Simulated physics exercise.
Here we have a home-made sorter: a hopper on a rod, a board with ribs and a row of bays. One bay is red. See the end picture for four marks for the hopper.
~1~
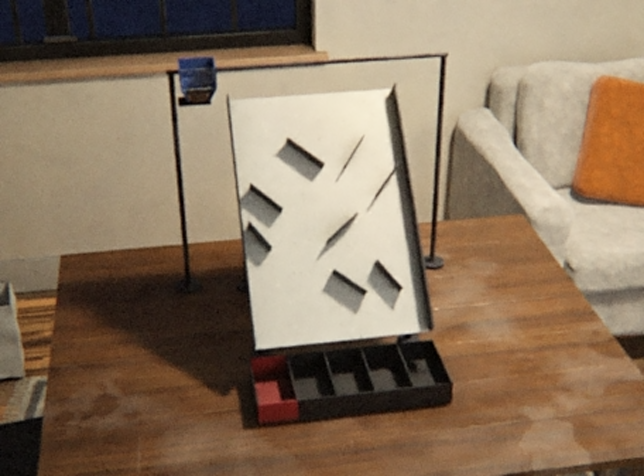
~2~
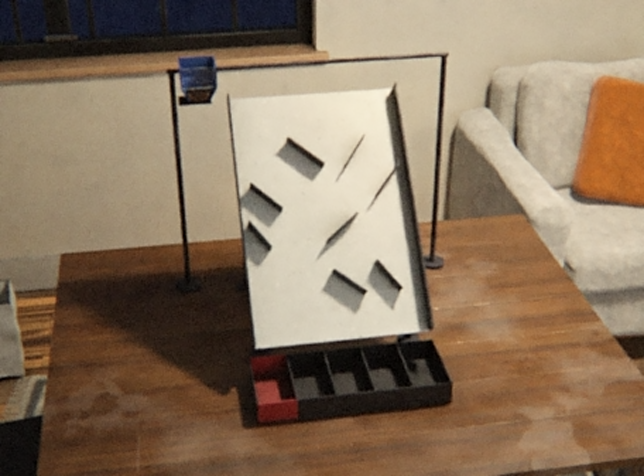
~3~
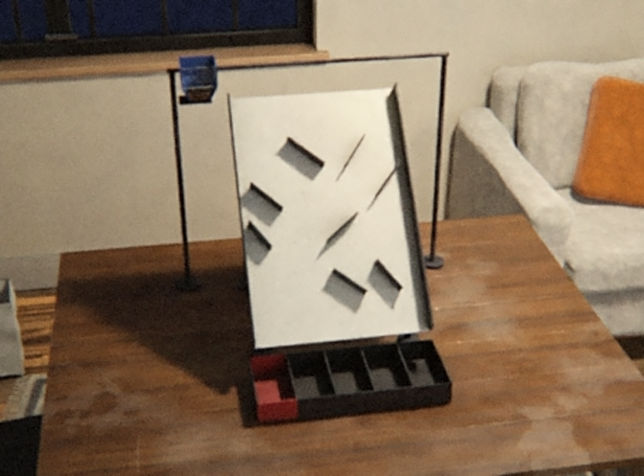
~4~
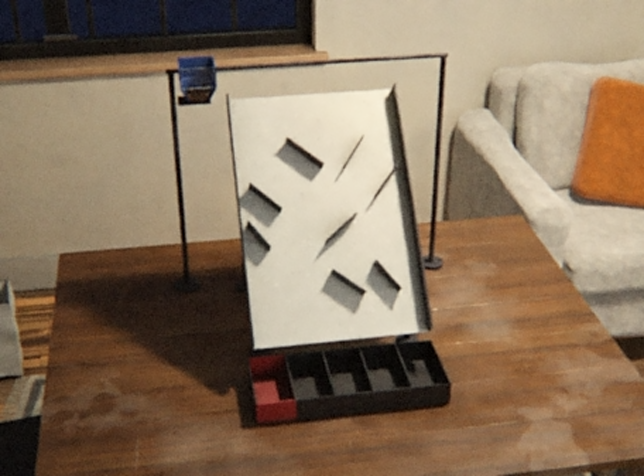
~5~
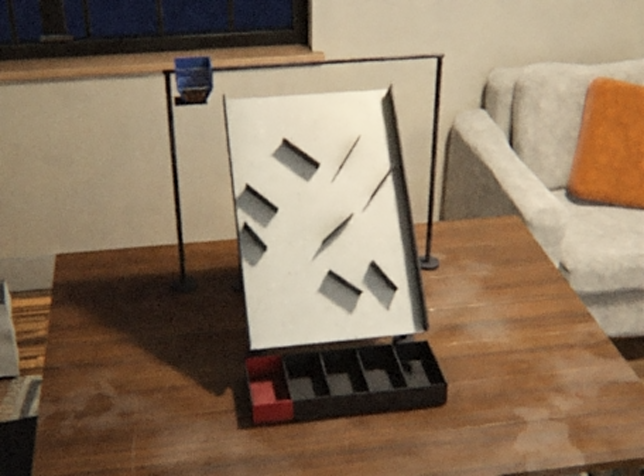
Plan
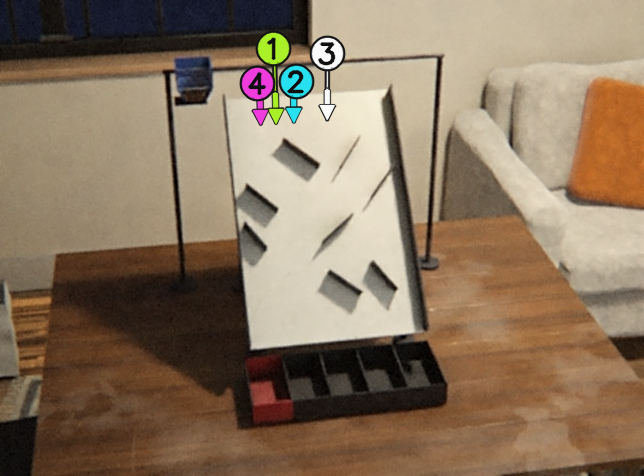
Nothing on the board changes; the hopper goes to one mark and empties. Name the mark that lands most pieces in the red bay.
The answer is mark 3.
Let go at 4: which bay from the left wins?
The third from the left.
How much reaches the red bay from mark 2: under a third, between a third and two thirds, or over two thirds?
Mark 2 gives under a third.
On the marked copy, mark 1 meets the board at (275, 118); mark 2 meets the board at (293, 117); mark 3 meets the board at (327, 114); mark 4 meets the board at (260, 119).
For mark 1, only a few in the red bay, all but a few in other bays.
For mark 2, a small share in the red bay, the bulk in other bays.
For mark 3, close to half in the red bay, close to half in other bays, only a few outside the box.
For mark 4, a small share in the red bay, all but a few in other bays.
